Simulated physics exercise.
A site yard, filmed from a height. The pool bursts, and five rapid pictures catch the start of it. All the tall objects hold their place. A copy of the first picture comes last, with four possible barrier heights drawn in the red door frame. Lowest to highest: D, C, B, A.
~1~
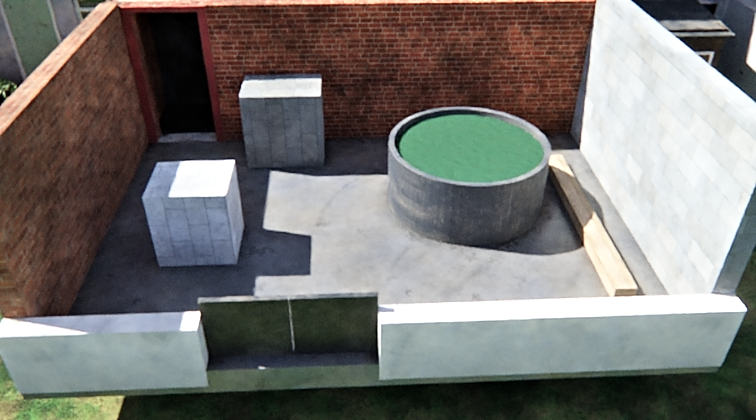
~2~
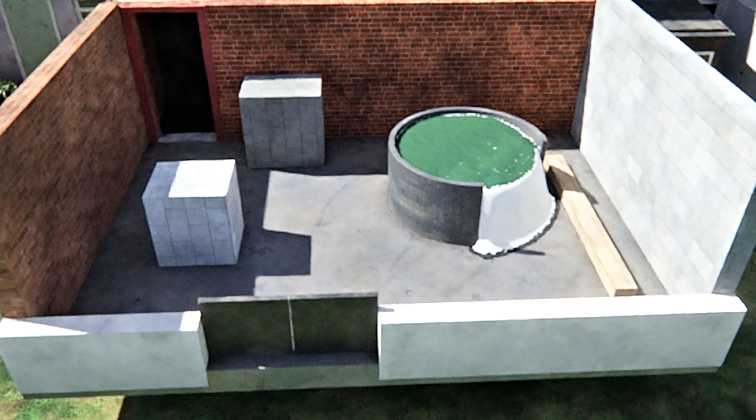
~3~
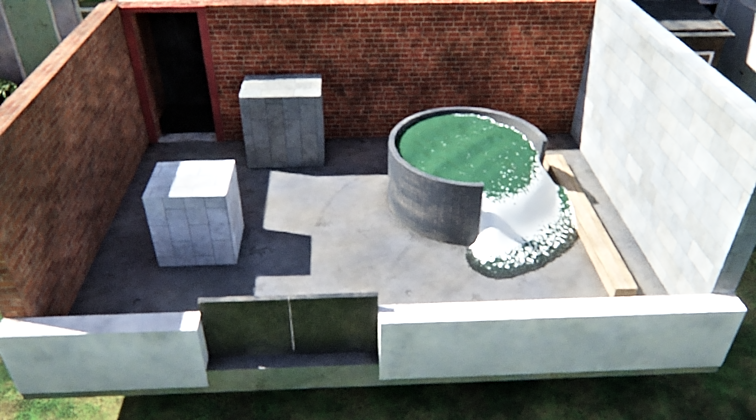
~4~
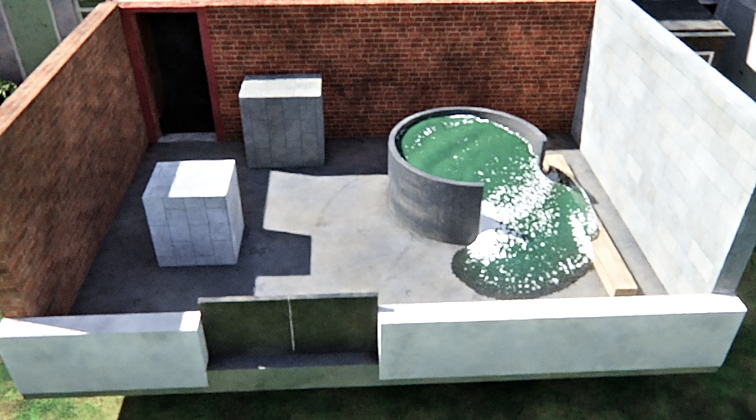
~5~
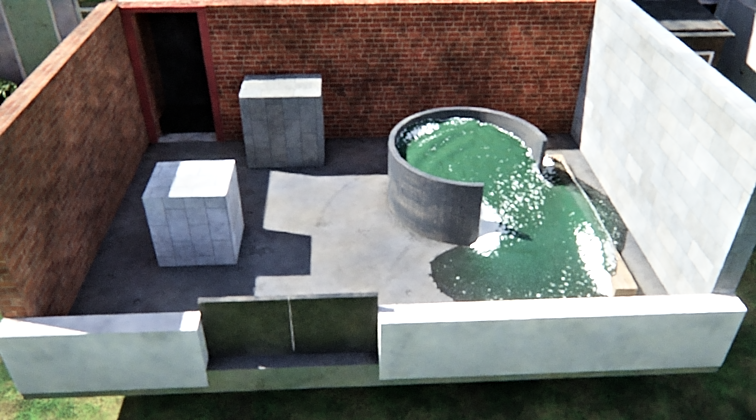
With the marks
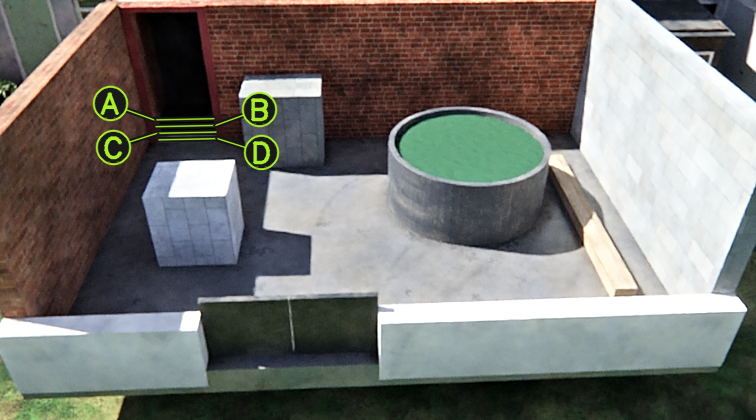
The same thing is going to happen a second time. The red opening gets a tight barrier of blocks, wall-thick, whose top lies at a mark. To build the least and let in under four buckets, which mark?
Height C just does it.
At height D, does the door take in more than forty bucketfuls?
No, it does not.
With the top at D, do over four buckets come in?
Yes, that goes wrong.
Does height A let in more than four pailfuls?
No, that is safe.
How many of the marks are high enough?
Three.
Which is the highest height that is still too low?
Height D.
On the marked copy, A at (184, 119); B at (185, 126); C at (186, 132); D at (188, 139); from the bottom up D, C, B, A.
With A, nothing gets over.
With B, nothing gets over.
With C, a splash gets over, under a bucket.
With D, some 15 bucketfuls get in.
